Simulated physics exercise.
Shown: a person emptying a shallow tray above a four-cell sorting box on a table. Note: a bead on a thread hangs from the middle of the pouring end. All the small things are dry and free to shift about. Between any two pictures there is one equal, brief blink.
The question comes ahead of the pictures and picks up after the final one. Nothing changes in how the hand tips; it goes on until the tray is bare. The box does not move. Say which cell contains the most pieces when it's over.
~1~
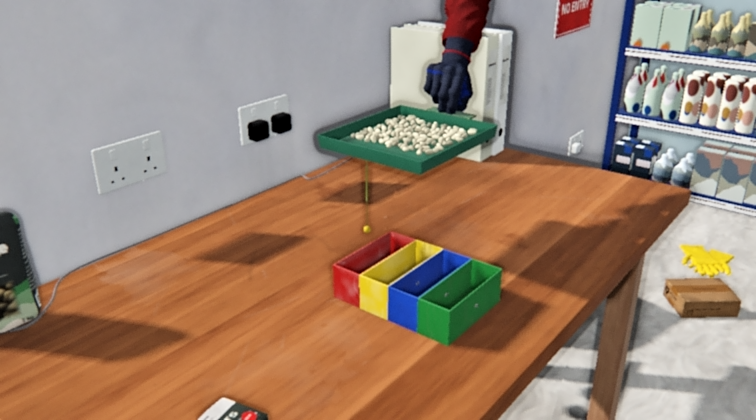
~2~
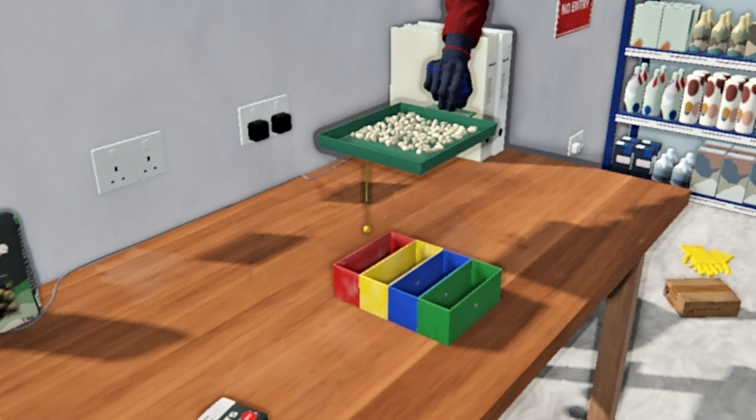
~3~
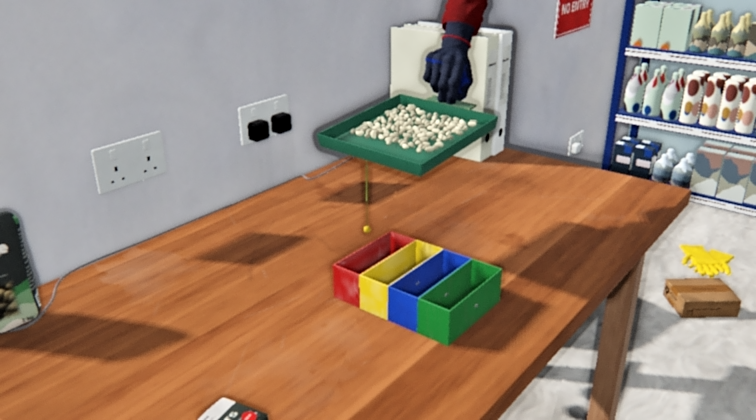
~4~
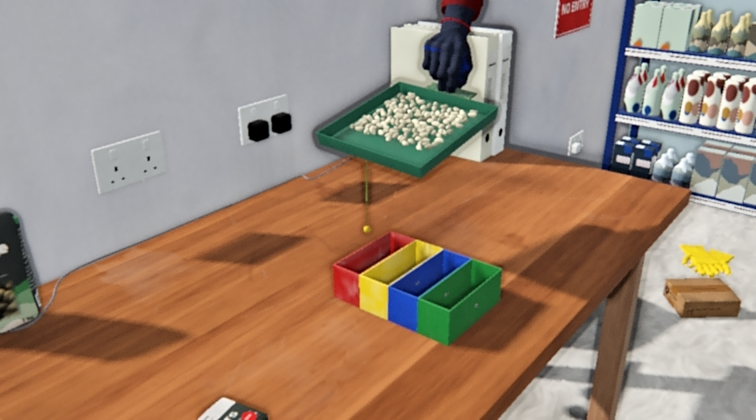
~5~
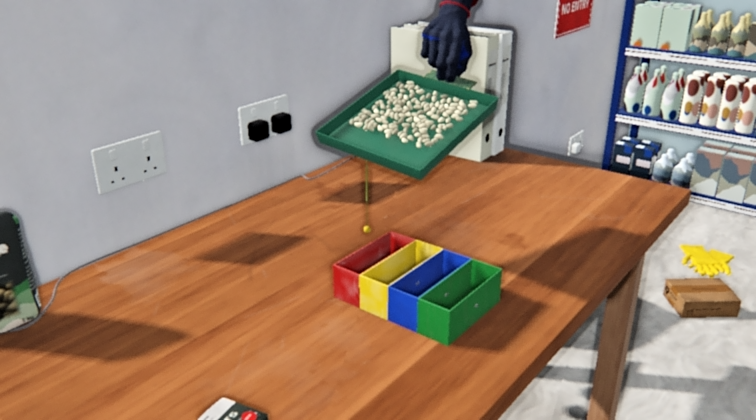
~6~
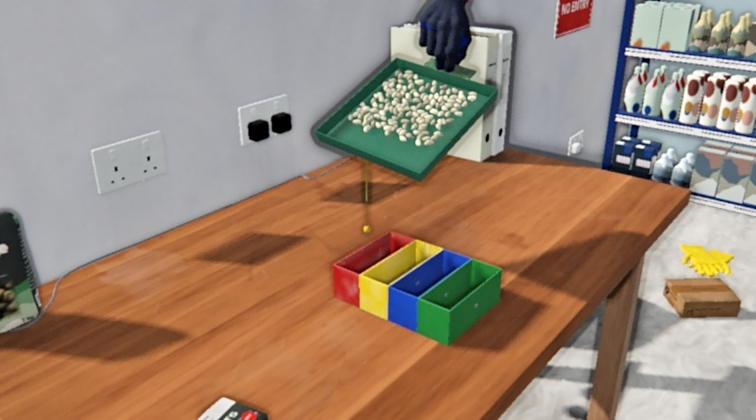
It is the yellow cell.
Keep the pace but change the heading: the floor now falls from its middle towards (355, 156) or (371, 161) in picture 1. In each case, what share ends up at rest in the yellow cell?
Lab note: Try one about 0 %, try two 20 %.
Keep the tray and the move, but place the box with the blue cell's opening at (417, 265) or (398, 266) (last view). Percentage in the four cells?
90 and 100 in a hundred, in turn.
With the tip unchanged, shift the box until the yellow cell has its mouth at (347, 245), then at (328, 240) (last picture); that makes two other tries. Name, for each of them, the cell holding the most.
First try: The green cell; second try: The cell in green.
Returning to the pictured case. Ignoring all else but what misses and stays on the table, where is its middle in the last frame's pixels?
Approximately (305, 296).
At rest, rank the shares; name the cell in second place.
Rank 2: The cell in red.
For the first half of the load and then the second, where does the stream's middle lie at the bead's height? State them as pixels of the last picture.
Roughly (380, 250) first, then roughly (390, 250).
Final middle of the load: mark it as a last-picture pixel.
The centre comes to rest close to (385, 289).
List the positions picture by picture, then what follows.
Corners of the pouring end (320, 135) and (421, 161), level; middle of the load (409, 134), white beans; bead on its thread (367, 229); red cell (347, 283); yellow cell (374, 294); blue cell (403, 306); green cell (434, 319), in the first picture.
Corners of the pouring end (320, 135) and (421, 162), level; middle of the load (409, 132), in the second picture.
Corners of the pouring end (320, 134) and (420, 163), tipped barely, lowest at the right corner; middle of the load (408, 128), in the third picture.
Corners of the pouring end (319, 132) and (420, 166), tipped a little, lowest at the right corner; middle of the load (408, 121), in the fourth picture.
Corners of the pouring end (318, 131) and (420, 169), tipped clearly, lowest at the right corner; middle of the load (408, 114), in the fifth picture.
Corners of the pouring end (317, 131) and (420, 171), tipped clearly, lowest at the right corner; middle of the load (407, 108); red cell (347, 283); yellow cell (374, 294); blue cell (403, 306); green cell (434, 319), in the sixth picture.
Just after the last frame, tray tipped steeply; almost all on the tray; just a few falling or outside the box.
A moment on, tray tipped past a quarter turn; roughly two thirds on the tray; about a tenth in the yellow cell; about a tenth in the red cell; just a few in the blue cell; about a tenth falling or outside the box.
Further on, tray tipped past a quarter turn; roughly half in the yellow cell; roughly a third in the red cell; just a few in the blue cell; roughly a quarter falling or outside the box.
When it is over, tray tipped past a quarter turn; roughly half in the yellow cell; roughly a third in the red cell; just a few in the blue cell; not one in the green cell; roughly a quarter outside the box.
